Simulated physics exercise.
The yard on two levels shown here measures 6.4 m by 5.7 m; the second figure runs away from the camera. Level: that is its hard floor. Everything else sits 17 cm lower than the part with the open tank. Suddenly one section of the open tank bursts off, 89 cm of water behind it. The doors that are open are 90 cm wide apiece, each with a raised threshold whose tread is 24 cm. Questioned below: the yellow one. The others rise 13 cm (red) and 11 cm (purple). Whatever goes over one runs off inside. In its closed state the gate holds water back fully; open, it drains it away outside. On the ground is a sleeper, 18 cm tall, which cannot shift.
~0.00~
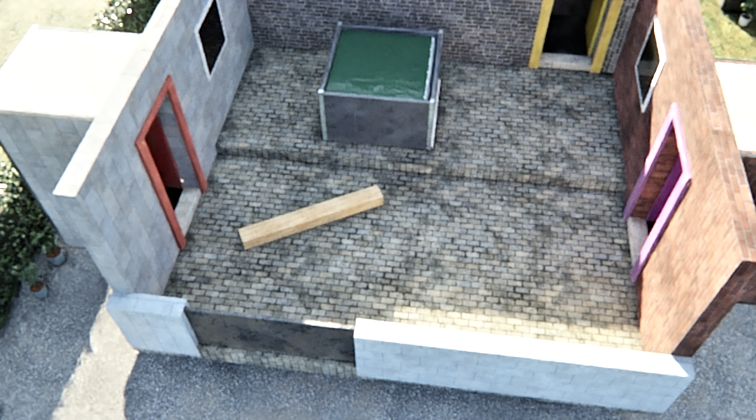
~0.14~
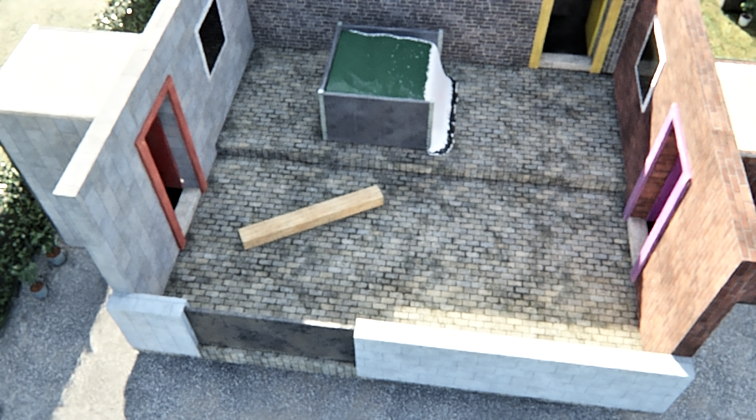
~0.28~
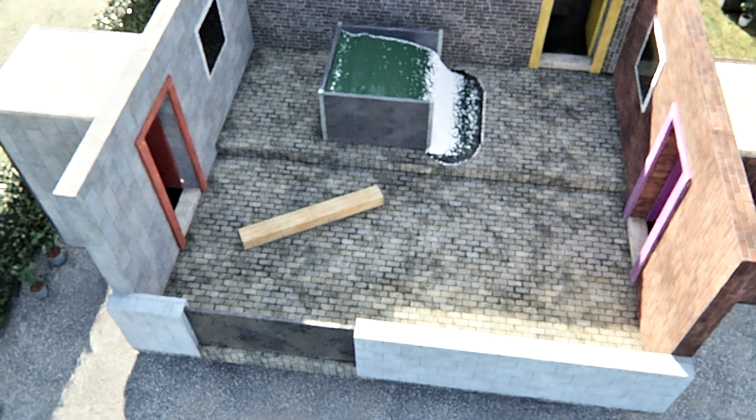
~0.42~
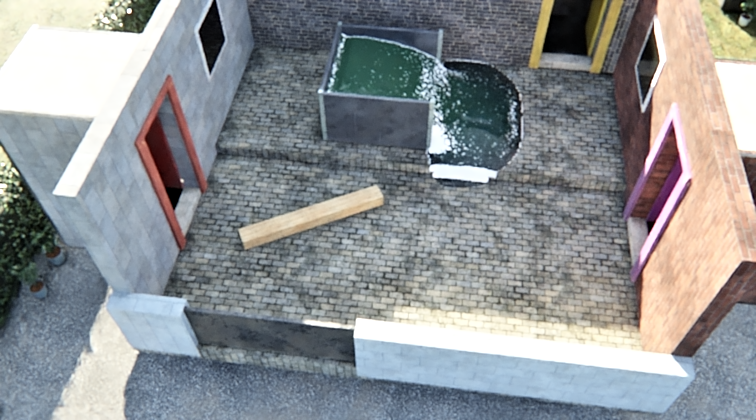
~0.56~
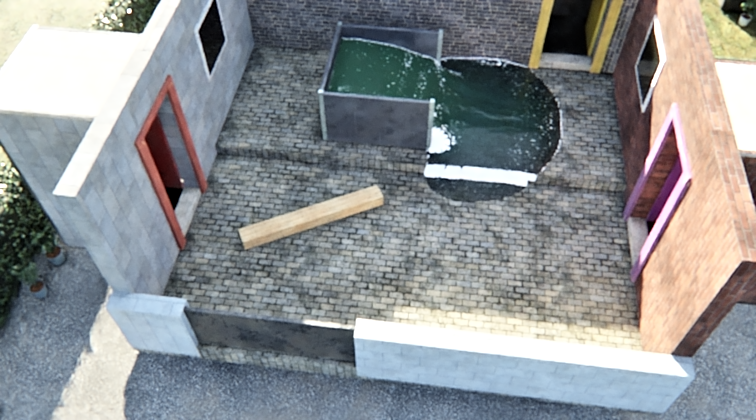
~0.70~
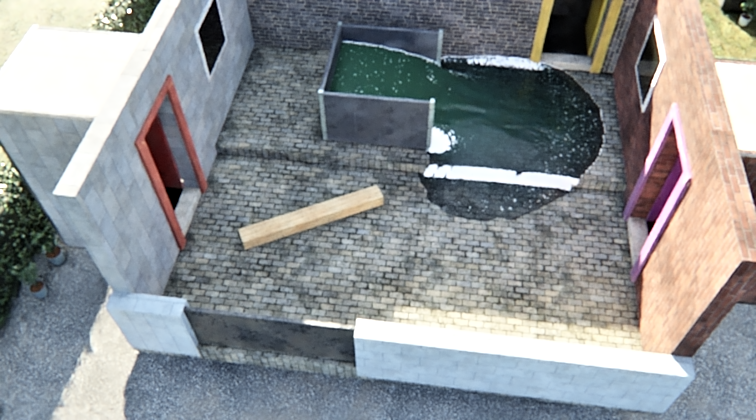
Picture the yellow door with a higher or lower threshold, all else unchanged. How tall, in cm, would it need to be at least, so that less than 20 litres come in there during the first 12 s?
It would need to be roughly 31 cm tall.
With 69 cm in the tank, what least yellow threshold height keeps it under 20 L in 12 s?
In that case, roughly 22 cm.
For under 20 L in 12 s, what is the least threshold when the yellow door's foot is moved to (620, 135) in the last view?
Around 37 cm would do it.
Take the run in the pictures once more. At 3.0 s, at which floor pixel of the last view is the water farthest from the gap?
At about (640, 383).
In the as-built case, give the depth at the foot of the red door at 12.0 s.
The depth there is around 10.5 cm.
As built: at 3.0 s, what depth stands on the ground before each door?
Door depths (cm): Red = 0, purple = 16, yellow = 23.
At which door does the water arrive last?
That would be the red one.
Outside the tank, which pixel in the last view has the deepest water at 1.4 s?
Around pixel (598, 76).
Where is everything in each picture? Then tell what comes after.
Still water, 89 cm deep, in the open tank at (383, 65); the yellow door at (577, 21) is dry, in the first picture.
Water pours out at (432, 98) and has run 0.3 m, to (448, 142); about 11 cm deep outside, 89 cm at the back, in the second picture.
The gap is at (432, 99), the front 0.7 m out at (475, 145); the back of the open tank holds 83 cm, in the third picture.
The front is at (517, 138), 1.4 m from the gap at (432, 101); 3.2 m2 of floor is wet, 76 cm left at the back, in the fourth picture.
The front is at (555, 141), 2.0 m from the gap at (432, 102); 5.1 m2 of floor is wet, 74 cm left at the back, in the fifth picture.
The front is at (600, 132), 2.7 m from the gap at (432, 102); 7.3 m2 of floor is wet, 66 cm left at the back; 0.1 m in a straight line remain to the yellow door at (577, 21), in the sixth picture.
After 1.4 s water covers 35 % of the floor, deepest (57 cm) near (598, 76); 18 cm at the yellow door, 0 litres in over its 13 cm threshold.
After 3.0 s water covers 40 % of the floor, deepest (34 cm) near (638, 370); 23 cm at the yellow door, 109 litres in over its 13 cm threshold.
After 12.0 s water covers 90 % of the floor, deepest (15 cm) near (480, 364); 3 cm at the yellow door, 131 litres in over its 13 cm threshold.
At the yellow door as built, the water arrived by 0.8 s and peaked near 31 cm at 2.4 s.
Run again over the same 12 s with other heights there, 28 litres in over 28 cm, 7 litres over 37.5 cm. The limit of 20 litres is kept from about 31 cm up.
